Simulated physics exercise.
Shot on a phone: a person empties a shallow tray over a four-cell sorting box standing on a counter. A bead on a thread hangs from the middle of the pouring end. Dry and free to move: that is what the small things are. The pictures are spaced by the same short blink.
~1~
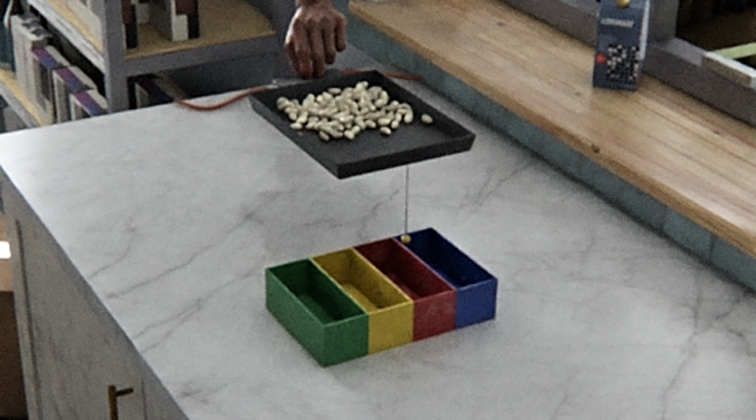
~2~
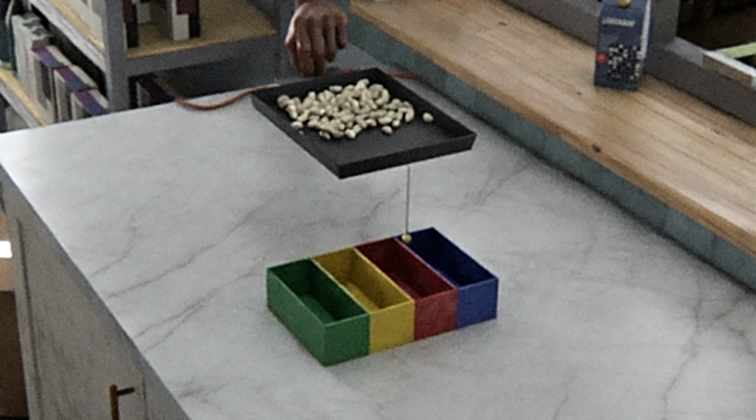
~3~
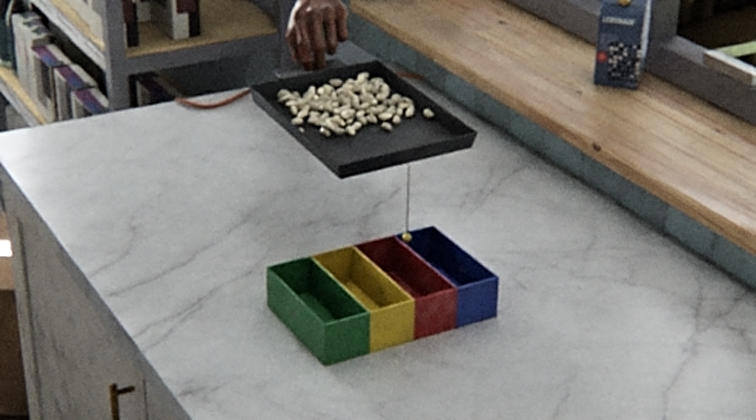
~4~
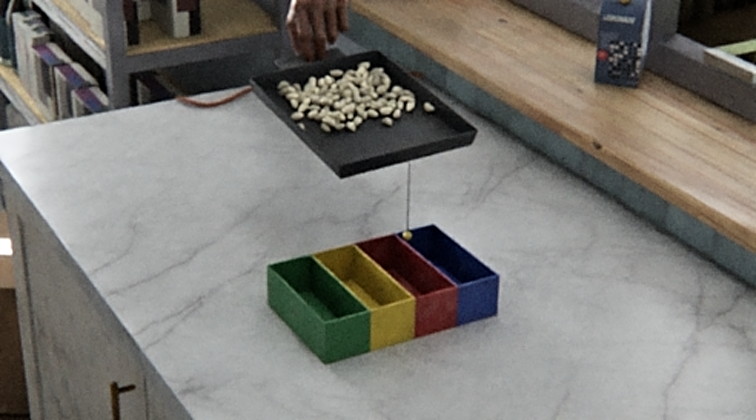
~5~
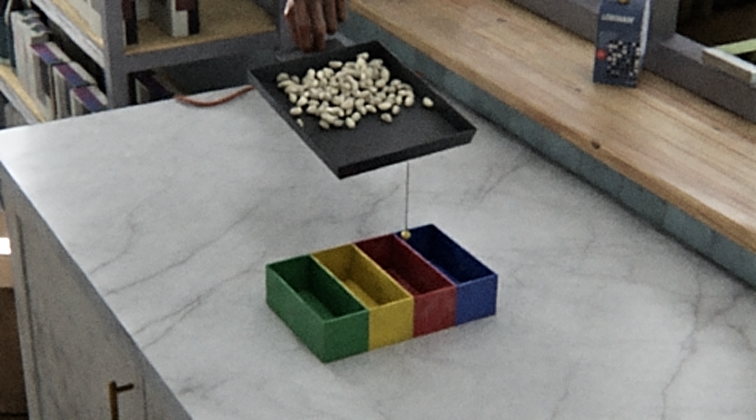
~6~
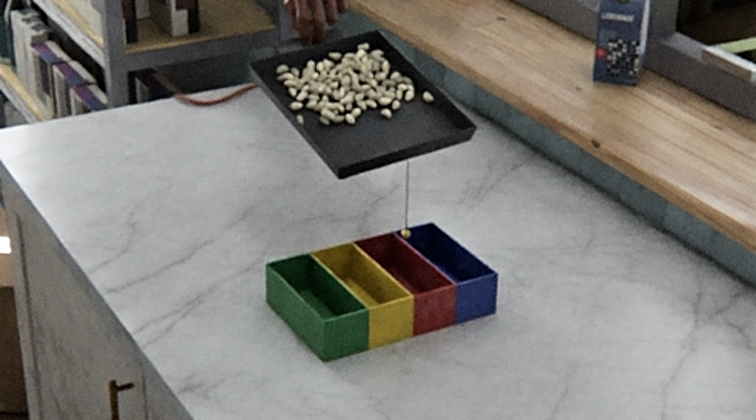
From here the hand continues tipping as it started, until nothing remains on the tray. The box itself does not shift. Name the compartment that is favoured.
Yellow.
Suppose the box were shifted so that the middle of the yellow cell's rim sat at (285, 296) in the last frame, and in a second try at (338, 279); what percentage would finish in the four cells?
You'd see roughly 90 per cent first and roughly 100 per cent second.
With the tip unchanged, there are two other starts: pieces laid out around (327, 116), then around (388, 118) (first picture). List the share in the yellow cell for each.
It would be roughly 70 per cent for the first and roughly 60 per cent for the second.
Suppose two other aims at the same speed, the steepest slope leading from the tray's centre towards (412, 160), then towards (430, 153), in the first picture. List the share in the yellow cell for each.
10 % and 0 %.
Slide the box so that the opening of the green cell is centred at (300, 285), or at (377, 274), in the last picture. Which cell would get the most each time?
The first time it is the yellow cell; the second time it is the green one.
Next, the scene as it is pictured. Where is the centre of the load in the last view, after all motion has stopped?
Close to (365, 307) in the last picture.
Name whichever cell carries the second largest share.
Next in line is red.
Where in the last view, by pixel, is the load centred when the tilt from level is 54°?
Somewhere near pixel (367, 137).
Soon after the last picture, tray tipped steeply; nearly all on the tray; a stray few in the green cell; a stray few in the red cell.
A little later, tray tipped right over; about two thirds on the tray; a small part in the yellow cell; a stray few in the green cell; a stray few in the red cell; a small part falling or outside the box.
Later still, tray tipped past a quarter turn; about two thirds in the yellow cell; about a quarter in the red cell; a small part in the green cell; a stray few in the blue cell.
At rest, tray tipped past a quarter turn; about two thirds in the yellow cell; about a quarter in the red cell; a small part in the green cell; a stray few in the blue cell.
